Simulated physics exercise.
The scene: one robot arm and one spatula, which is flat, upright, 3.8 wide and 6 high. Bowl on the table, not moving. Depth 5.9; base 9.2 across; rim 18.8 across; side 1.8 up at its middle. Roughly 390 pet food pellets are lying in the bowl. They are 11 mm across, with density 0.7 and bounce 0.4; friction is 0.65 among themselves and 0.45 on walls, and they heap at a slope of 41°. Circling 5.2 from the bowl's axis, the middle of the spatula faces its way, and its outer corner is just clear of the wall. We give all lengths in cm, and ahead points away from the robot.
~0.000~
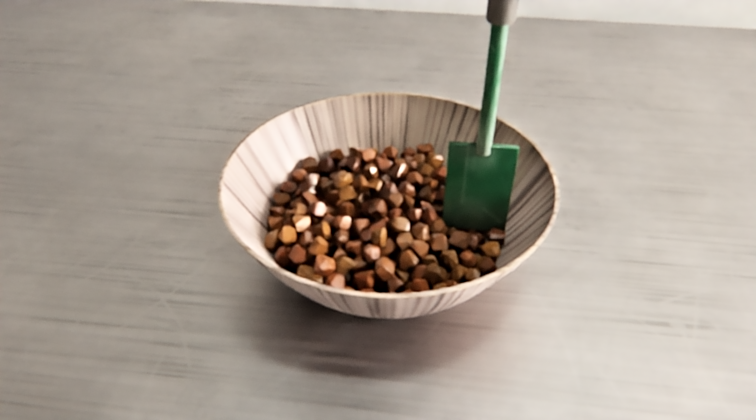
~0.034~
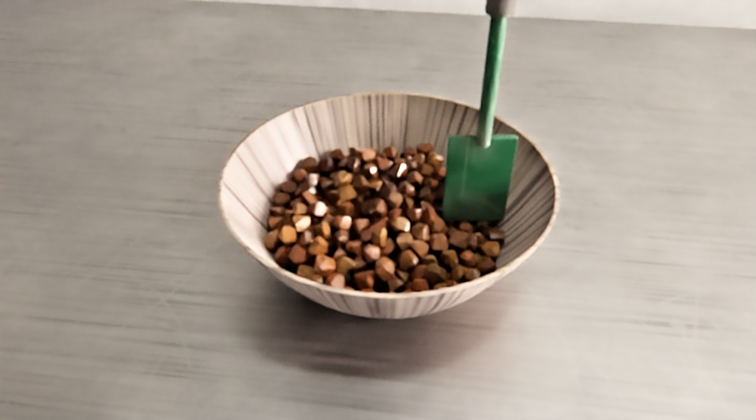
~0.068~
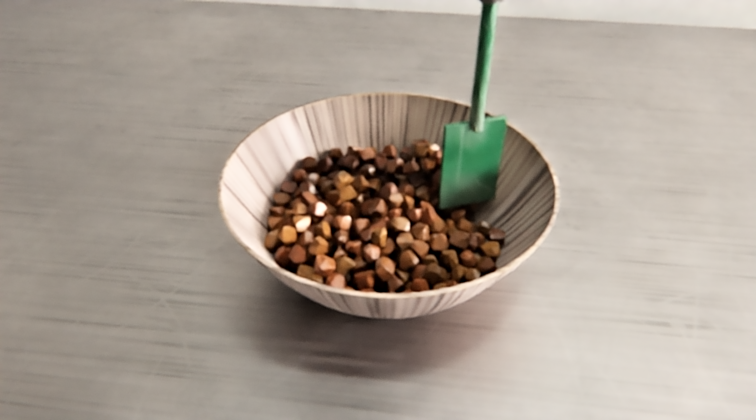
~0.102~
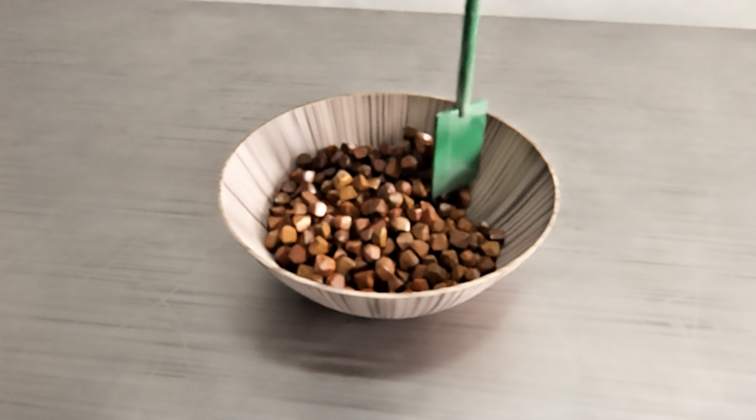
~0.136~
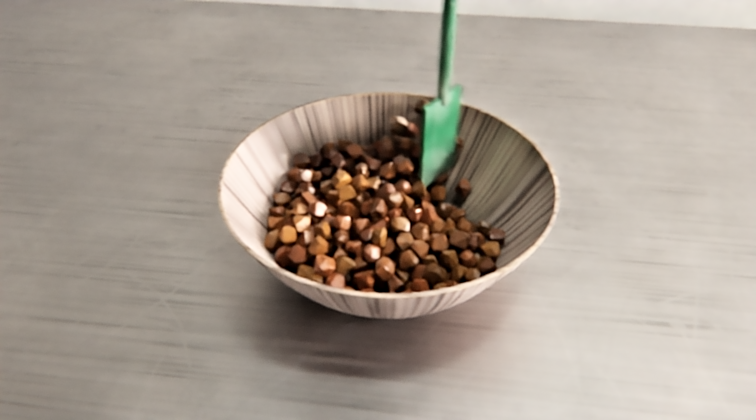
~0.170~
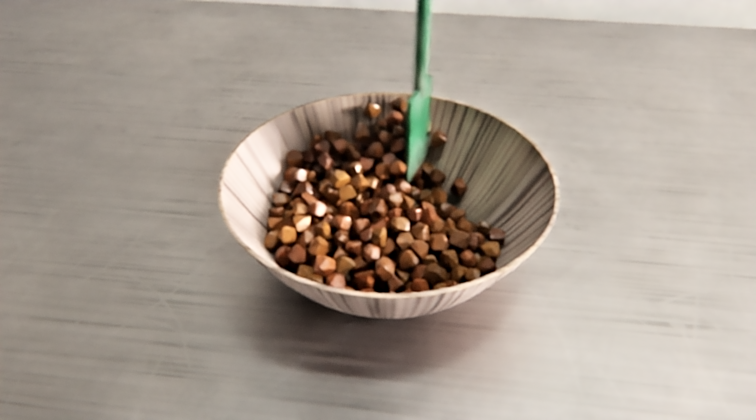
The clip opens on a striped bowl of brown pellets on a gray table, with a green spatula upright at the right side. The spatula sweeps along the inside wall toward the back, turning until its blade looks narrow, and pushes some pellets into a higher heap at the rear.
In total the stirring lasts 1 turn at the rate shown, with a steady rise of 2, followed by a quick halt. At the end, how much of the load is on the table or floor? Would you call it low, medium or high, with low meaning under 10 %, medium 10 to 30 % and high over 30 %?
I would call it low, under 10 %.
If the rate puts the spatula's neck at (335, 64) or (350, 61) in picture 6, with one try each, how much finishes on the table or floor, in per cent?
First try: About 20 %; second try: About 15 %.
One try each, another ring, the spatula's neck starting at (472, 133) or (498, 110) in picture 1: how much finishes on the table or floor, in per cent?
Near 5 and 0 in a hundred, one try each.
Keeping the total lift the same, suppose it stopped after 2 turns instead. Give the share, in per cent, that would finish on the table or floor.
It would be around 10 percent.
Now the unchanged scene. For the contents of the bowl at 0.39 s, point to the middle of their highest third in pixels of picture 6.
About (315, 223).
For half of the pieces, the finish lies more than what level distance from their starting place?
Around 2 centimetres.
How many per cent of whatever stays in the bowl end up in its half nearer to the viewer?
Near 55 per cent of what stays in the bowl.
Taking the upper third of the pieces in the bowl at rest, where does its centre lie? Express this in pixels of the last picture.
Centre of top third: Approx. (423, 230).
By 0.39 s, 185° round, highest piece 7 above the table; 383 in the bowl, 1 on the table or floor, 4 in flight or on the tool.
By 0.61 s, 295° round, highest piece 7 above the table; 371 in the bowl, 13 on the table or floor, 4 in flight or on the tool.
By 0.91 s, 0° round, highest piece 5 above the table; 362 in the bowl, 26 on the table or floor.
By 1.61 s, 0° round, highest piece 5 above the table; 362 in the bowl, 26 on the table or floor.
Final count, 362 in the bowl, 26 on the table or floor. That is 7 % on the table or floor.
